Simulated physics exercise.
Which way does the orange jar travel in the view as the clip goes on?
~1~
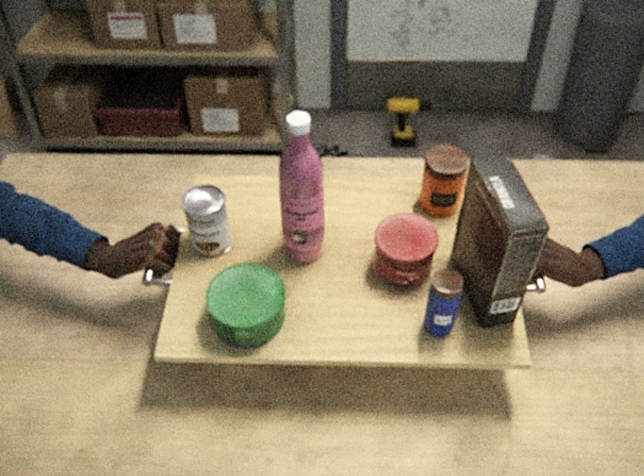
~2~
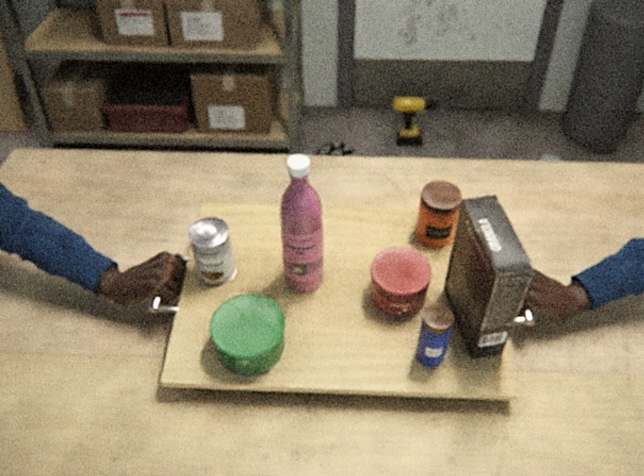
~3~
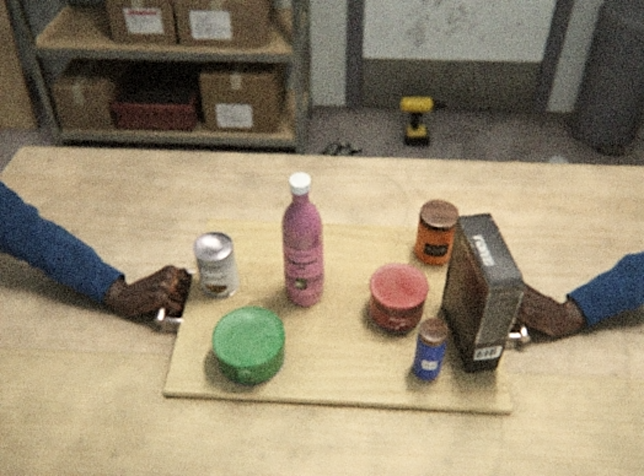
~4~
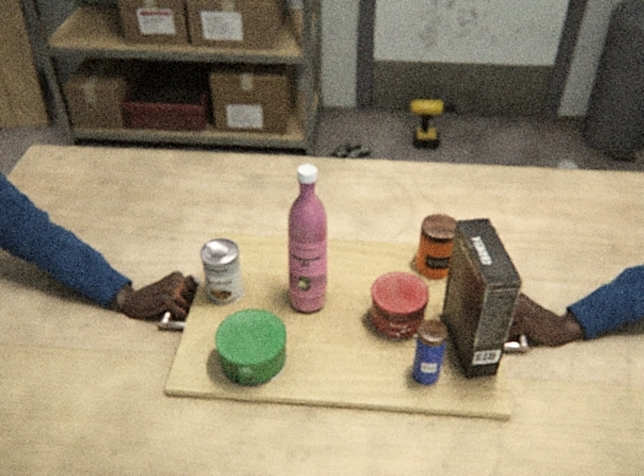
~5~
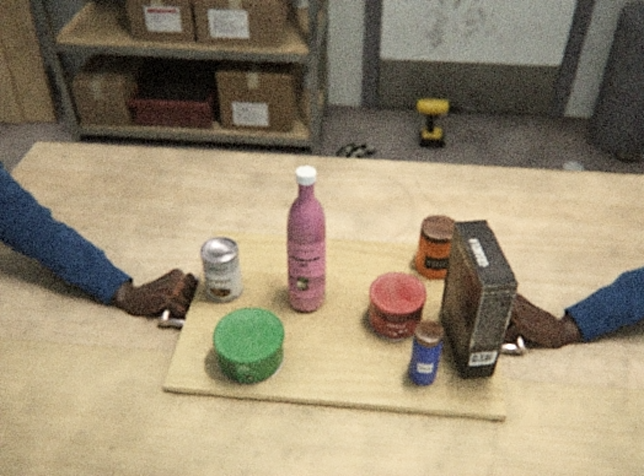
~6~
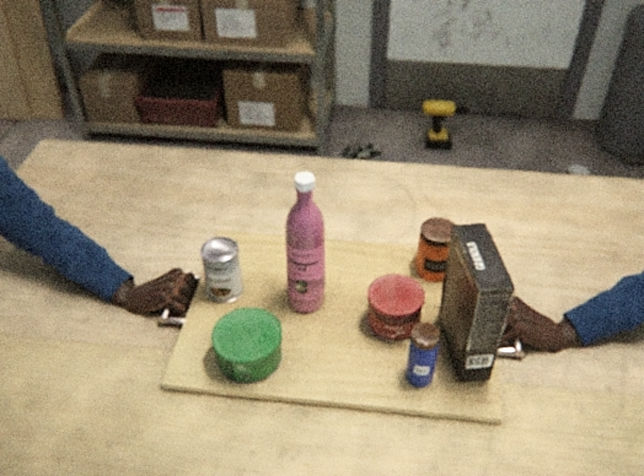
The orange jar moves down in the view, along with the tray it stands on.
